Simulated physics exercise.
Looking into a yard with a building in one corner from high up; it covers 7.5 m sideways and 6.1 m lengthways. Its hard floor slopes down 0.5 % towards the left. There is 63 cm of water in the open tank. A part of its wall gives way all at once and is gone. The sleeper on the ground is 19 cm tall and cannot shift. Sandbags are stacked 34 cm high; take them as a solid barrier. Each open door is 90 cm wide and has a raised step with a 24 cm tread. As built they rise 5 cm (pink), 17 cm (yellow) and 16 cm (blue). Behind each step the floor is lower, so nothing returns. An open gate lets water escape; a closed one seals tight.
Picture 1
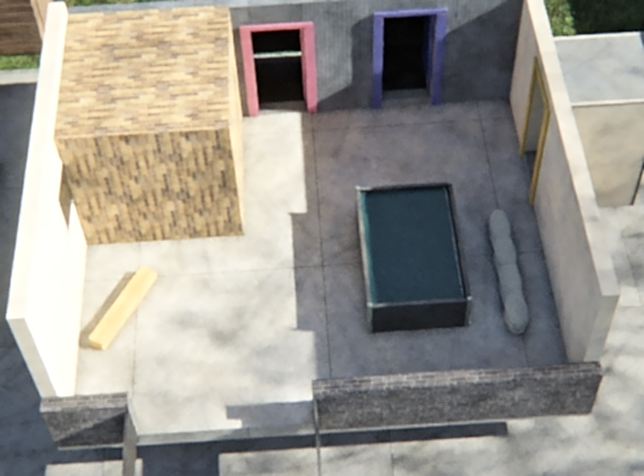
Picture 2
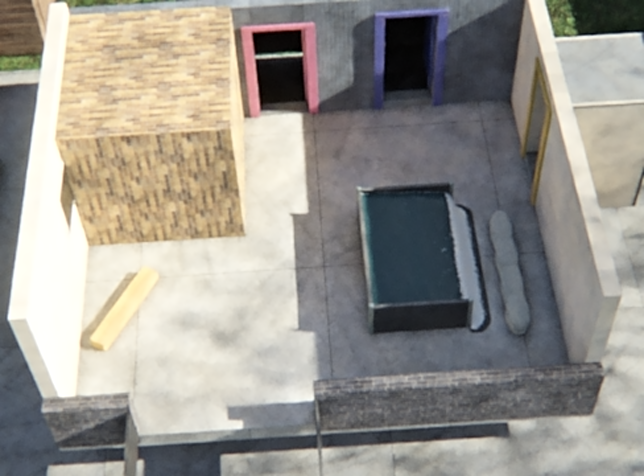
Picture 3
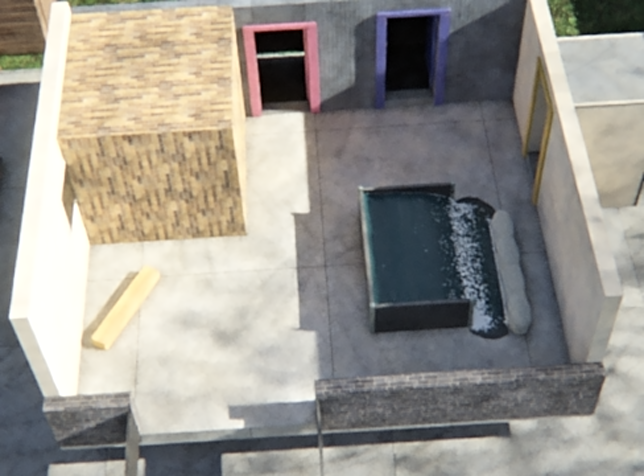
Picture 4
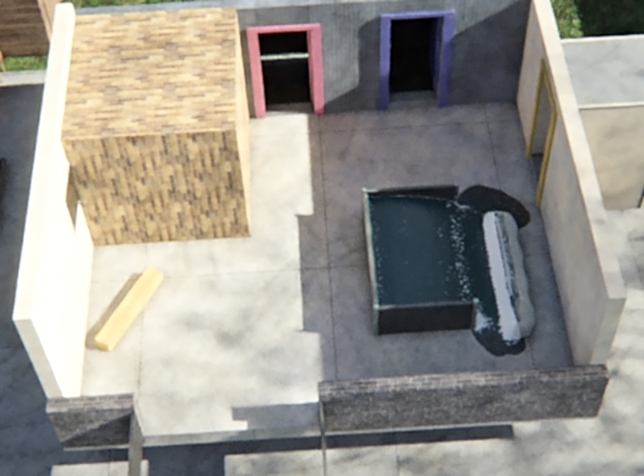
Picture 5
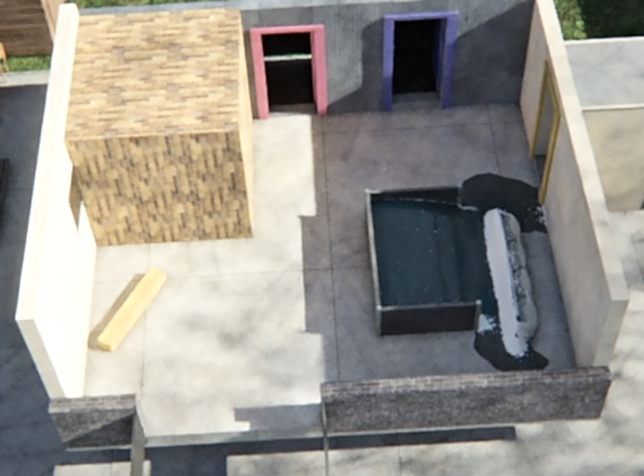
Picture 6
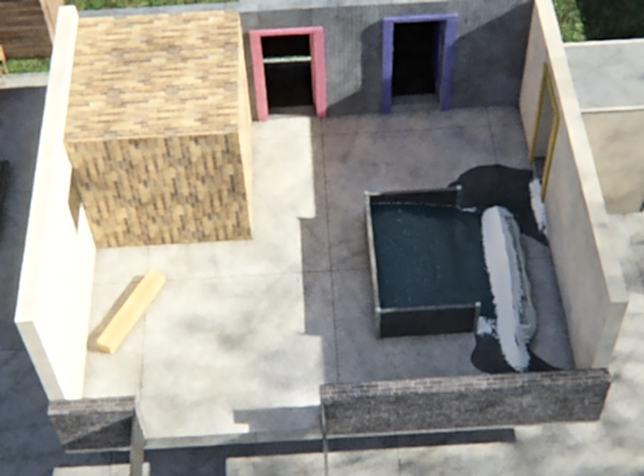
A walled yard with a pale paved floor is seen from high above, the view drifting very slightly. A wood-patterned block fills the back left corner above a yellow beam, pink and blue doorways stand at the back, a yellow one at right, and a dark open tank sits beside a long grey sandbag pile. The tank's right wall gives way, and foaming water pours out against the sandbags, then spreads around both ends towards the right wall, reaching the yellow doorway as the tank's level drops.
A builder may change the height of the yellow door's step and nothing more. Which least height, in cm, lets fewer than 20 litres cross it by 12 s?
About 19 cm.
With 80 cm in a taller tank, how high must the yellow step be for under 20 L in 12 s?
Some 25 cm.
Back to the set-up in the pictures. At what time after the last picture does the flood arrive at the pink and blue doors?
Arrival: Pink 2.4 s, blue 1.4 s.
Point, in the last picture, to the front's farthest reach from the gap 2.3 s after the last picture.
Near (201, 409).
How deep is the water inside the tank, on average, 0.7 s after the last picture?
About 29 cm.
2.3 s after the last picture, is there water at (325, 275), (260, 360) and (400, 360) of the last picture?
In turn: Still dry, wet, wet.
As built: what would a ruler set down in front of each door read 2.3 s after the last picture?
In cm: Pink 1, yellow 12, blue 11.
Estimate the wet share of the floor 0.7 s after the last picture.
Near 25 per cent is wet.
Then, 0.7 s after the last picture water covers 25 % of the floor, deepest (42 cm) near (493, 274); 24 cm at the yellow door, 7 litres in over its 17 cm step.
Then, 2.3 s after the last picture water covers 40 % of the floor, deepest (22 cm) near (518, 125); 12 cm at the yellow door, 26 litres in over its 17 cm step.
Then, 11.3 s after the last picture water covers 95 % of the floor, deepest (10 cm) near (256, 126); 7 cm at the yellow door, 27 litres in over its 17 cm step.
At the yellow door as built, the water peaked near 24 cm, 0.7 s after the last picture.
Run again over the same 12 s with other heights there, 28 litres in over 17.5 cm, 4 litres over 23.5 cm. The limit of 20 litres is kept from about 19 cm up.
